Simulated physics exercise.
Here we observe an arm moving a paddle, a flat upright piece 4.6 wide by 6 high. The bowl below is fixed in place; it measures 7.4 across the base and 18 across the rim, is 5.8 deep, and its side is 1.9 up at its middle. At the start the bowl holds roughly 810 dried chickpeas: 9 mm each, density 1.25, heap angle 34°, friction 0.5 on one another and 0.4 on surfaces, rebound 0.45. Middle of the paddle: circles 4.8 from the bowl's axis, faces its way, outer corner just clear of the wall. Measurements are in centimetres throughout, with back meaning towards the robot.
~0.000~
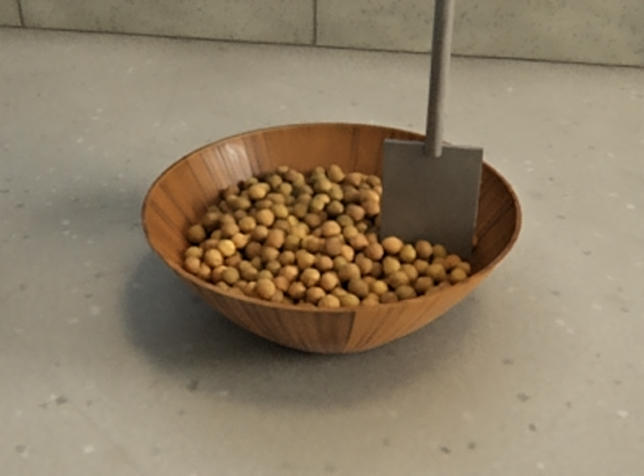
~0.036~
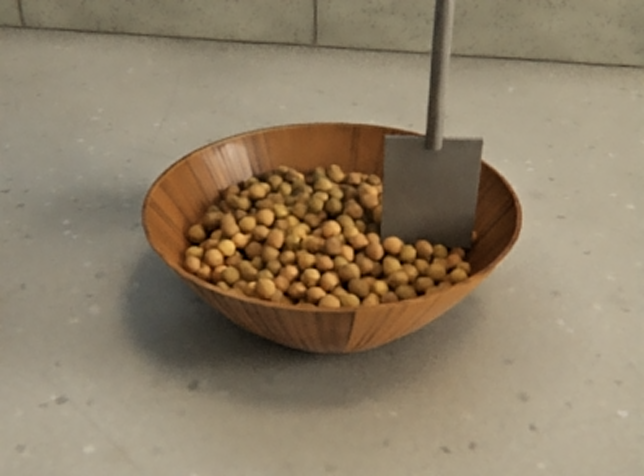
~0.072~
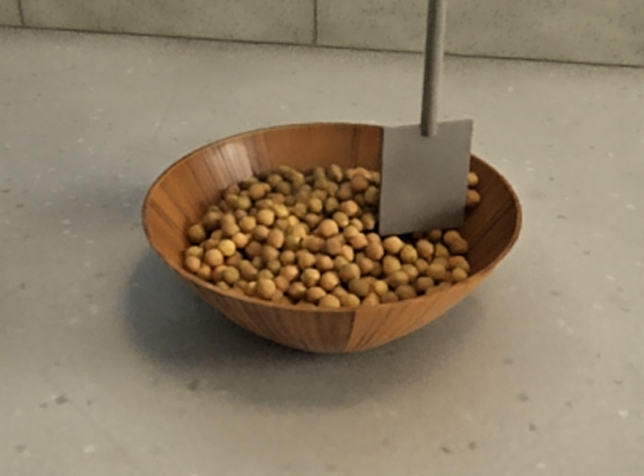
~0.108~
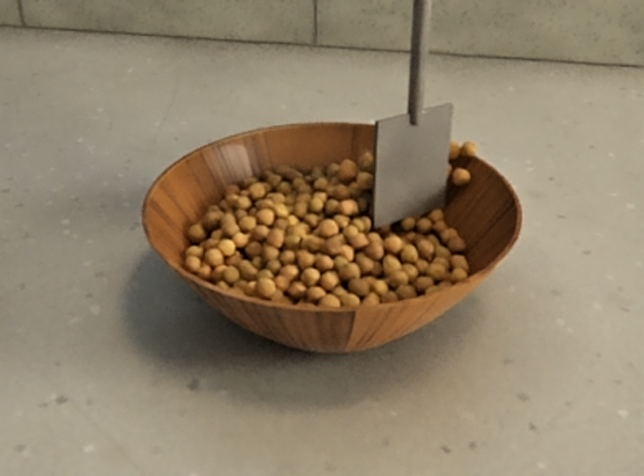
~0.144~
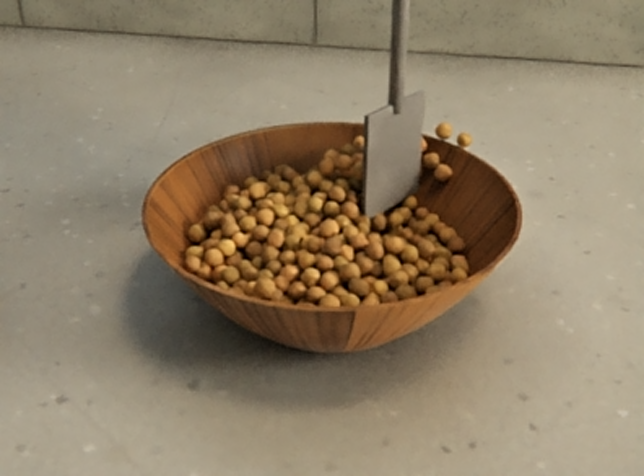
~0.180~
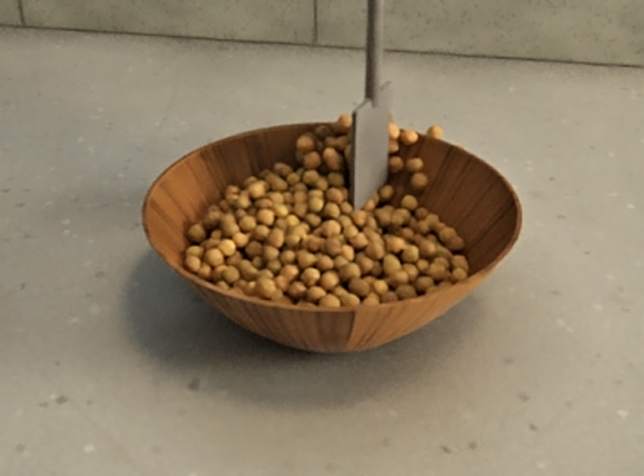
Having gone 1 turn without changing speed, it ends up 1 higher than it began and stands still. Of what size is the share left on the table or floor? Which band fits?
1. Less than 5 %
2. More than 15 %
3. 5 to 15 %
3.
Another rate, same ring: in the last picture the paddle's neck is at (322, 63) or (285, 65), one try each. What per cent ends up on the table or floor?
About 20 per cent, then about 20 per cent.
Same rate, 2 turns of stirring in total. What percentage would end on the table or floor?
Close to 20 in a hundred.
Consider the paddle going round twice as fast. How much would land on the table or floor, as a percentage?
In that case, close to 25 in a hundred.
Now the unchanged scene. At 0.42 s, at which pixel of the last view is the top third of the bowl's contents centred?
About (264, 244) in the last picture.
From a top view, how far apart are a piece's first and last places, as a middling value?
I'd estimate close to 0 cm.
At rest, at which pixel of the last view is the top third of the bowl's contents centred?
Roughly pixel (359, 239).
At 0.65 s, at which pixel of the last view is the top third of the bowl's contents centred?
Near pixel (371, 267).
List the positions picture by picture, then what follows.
The paddle neck at (436, 114), 0° round; upper third of the load around (321, 231), from x 190 to 470, top at y 170; 807 in the bowl, in the first frame.
The paddle neck at (436, 107), 8° round; upper third of the load around (322, 231), from x 190 to 465, top at y 170, in the second frame.
The paddle neck at (431, 95), 24° round; upper third of the load around (324, 226), from x 190 to 470, top at y 170, in the third frame.
The paddle neck at (417, 84), 41° round; upper third of the load around (326, 225), from x 190 to 470, top at y 150, in the fourth frame.
The paddle neck at (397, 74), 58° round; upper third of the load around (327, 220), from x 190 to 465, top at y 130; 806 in the bowl, 1 in flight or on the tool, in the fifth frame.
The paddle neck at (373, 68), 75° round; upper third of the load around (322, 218), from x 190 to 460, top at y 115; 805 in the bowl, 2 in flight or on the tool, in the sixth frame.
After 0.42 s, 185° round, highest piece 8 above the table; 778 in the bowl, 19 on the table or floor, 10 in flight or on the tool.
After 0.65 s, 295° round, highest piece 8 above the table; 737 in the bowl, 59 on the table or floor, 11 in flight or on the tool.
After 0.97 s, 0° round, highest piece 6 above the table; 723 in the bowl, 84 on the table or floor.
After 1.67 s, 0° round, highest piece 6 above the table; 723 in the bowl, 84 on the table or floor.
In the end, 723 in the bowl, 84 on the table or floor. That is 10 % on the table or floor.
